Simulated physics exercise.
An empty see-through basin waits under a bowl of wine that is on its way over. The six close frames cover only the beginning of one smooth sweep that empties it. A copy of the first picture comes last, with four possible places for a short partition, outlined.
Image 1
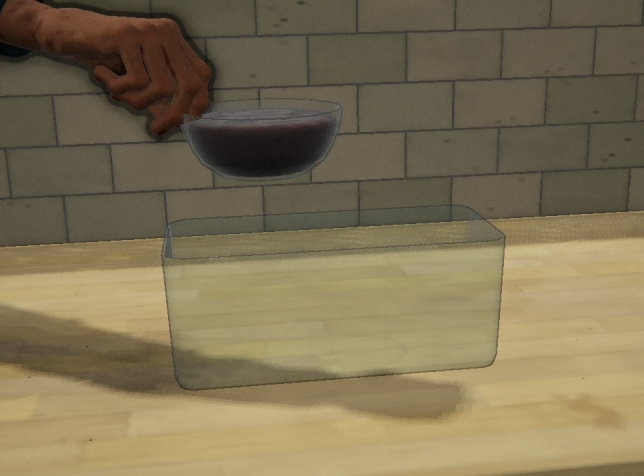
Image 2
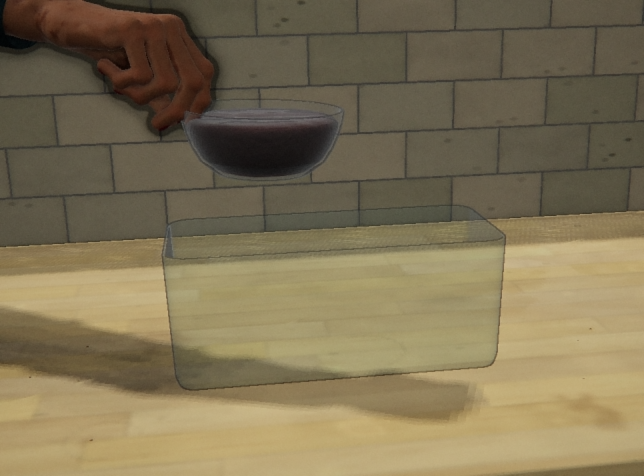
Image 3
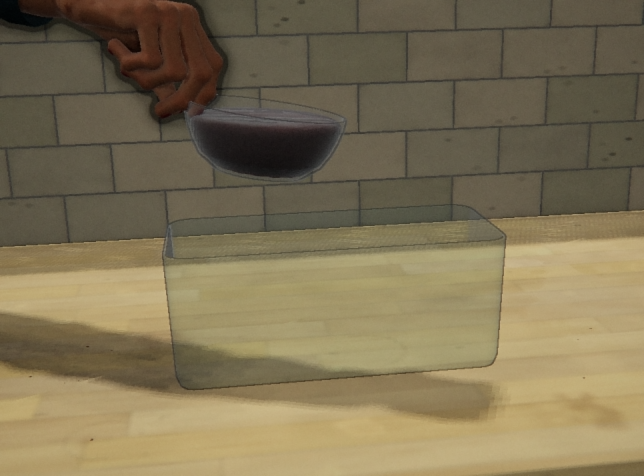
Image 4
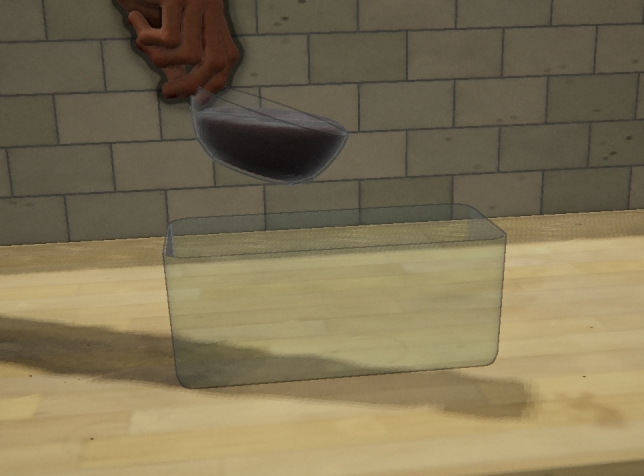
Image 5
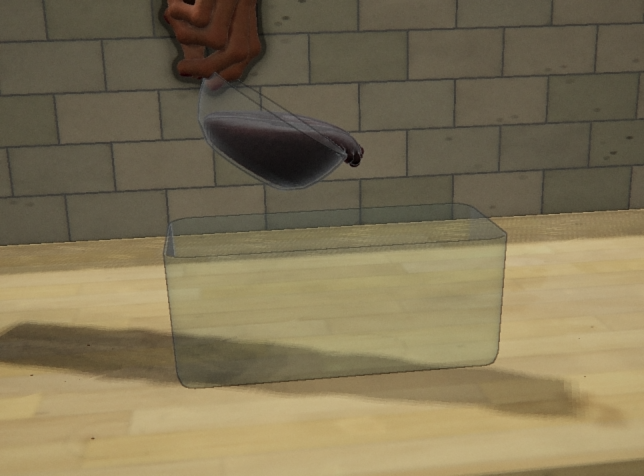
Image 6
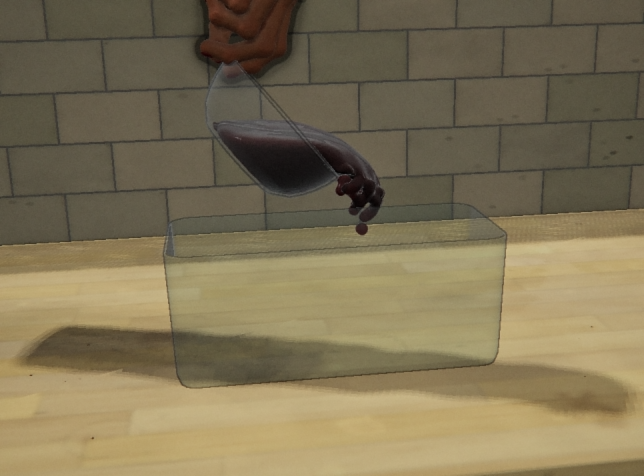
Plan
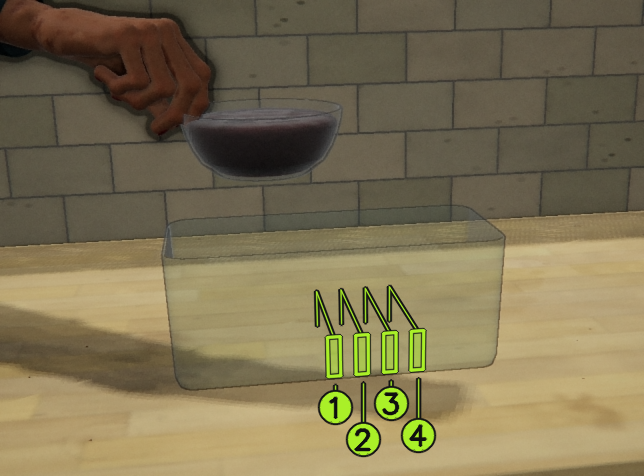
A hand tilted a clear bowl of dark wine to the right above an empty see-through basin, slowly at first and then more steeply, until the wine slid over the lip and trickled downward.
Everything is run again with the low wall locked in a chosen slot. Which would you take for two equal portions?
Go for 3.
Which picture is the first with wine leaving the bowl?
In picture 4.
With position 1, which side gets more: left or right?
The right one.
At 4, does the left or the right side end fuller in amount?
The left one.
In lime, 1 at (335, 385); 2 at (363, 383); 3 at (391, 381); 4 at (418, 379).
With 1, about 18 % ends left of the wall and 81 % right of it.
With 2, about 33 % ends left of the wall and 66 % right of it.
With 3, about 54 % ends left of the wall and 44 % right of it.
With 4, about 70 % ends left of the wall and 26 % right of it; 4 % is lost outside.
